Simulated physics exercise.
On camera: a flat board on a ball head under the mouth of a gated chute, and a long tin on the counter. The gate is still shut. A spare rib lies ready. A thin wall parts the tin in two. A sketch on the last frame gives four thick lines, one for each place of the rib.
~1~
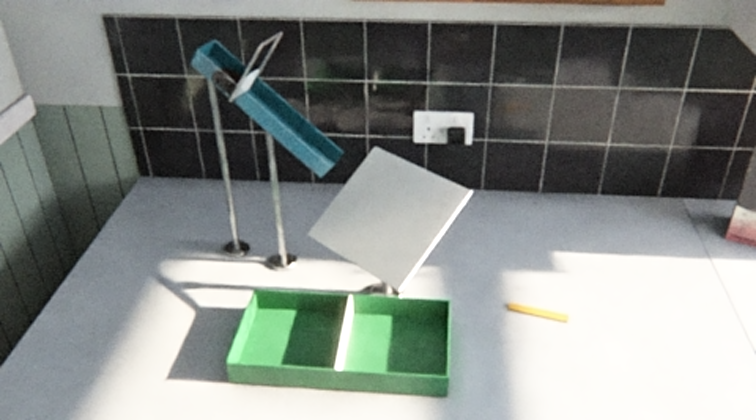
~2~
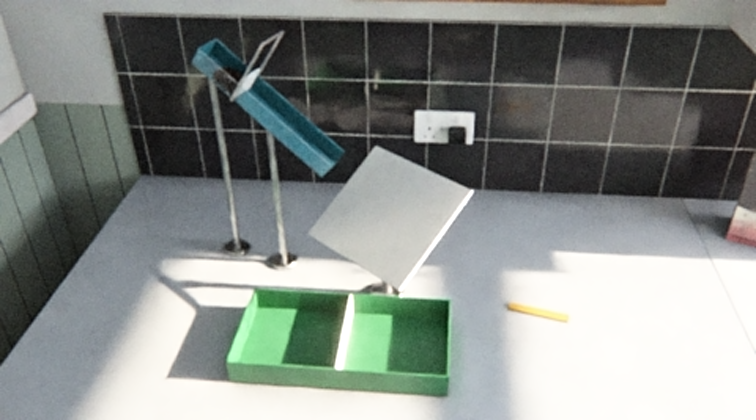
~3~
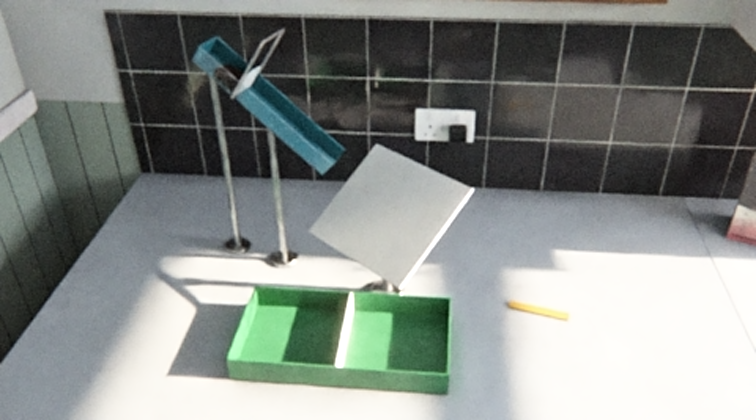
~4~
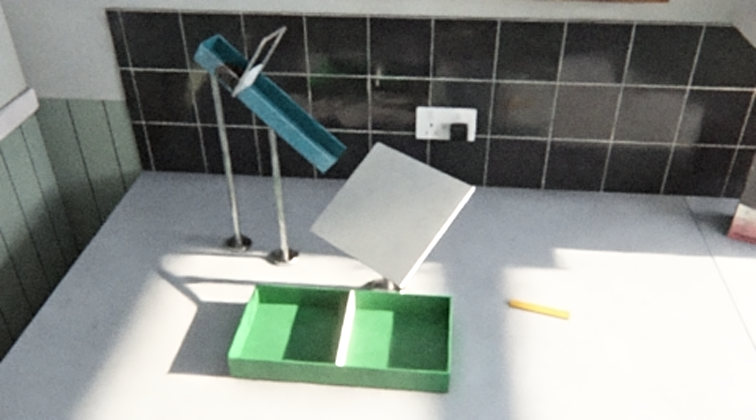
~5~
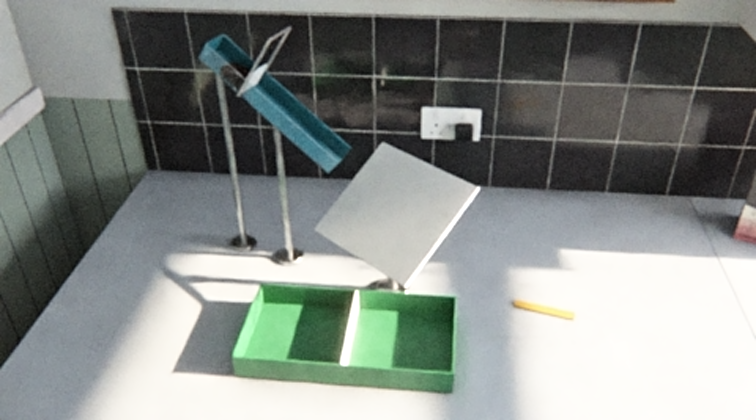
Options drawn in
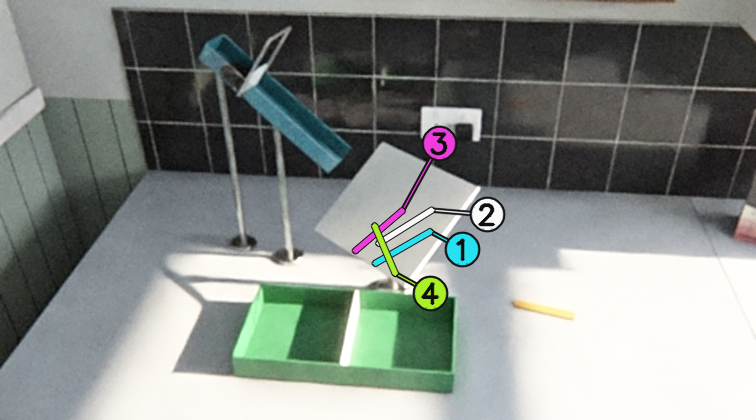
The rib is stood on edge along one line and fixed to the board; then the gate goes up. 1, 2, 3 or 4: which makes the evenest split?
4 is best.
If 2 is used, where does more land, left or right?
The left half.
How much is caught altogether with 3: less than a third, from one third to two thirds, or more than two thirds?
It is more than two thirds.
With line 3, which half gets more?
The left half.
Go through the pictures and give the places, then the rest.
Load behind the gate at (233, 80), allspice berries; lip of the chute at (328, 171), sloping gently, in the first picture.
Middle of the board at (387, 213), tilted fairly steeply; middle of its low edge at (351, 260); of its high edge at (421, 167), in the second picture.
Front corners of the tin at (227, 359) and (449, 375); front end of its middle wall at (336, 367); gate still shut at (252, 74), in the third picture.
Middle of the load at (235, 75); lip at (330, 166), in the fourth picture.
Middle of the load at (241, 74); lip at (335, 166), in the fifth picture.
On the marked copy, line 1 from (430, 231) to (375, 263); line 2 from (431, 210) to (378, 243); line 3 from (402, 210) to (355, 250); line 4 from (374, 225) to (395, 273).
If 1 is chosen, of what is caught, nearly all in the left half, a small part in the right.
If 2 is chosen, of what is caught, most in the left half, a small part in the right.
If 3 is chosen, of what is caught, most in the left half, a small part in the right.
If 4 is chosen, of what is caught, about a third in the left half, about two thirds in the right.
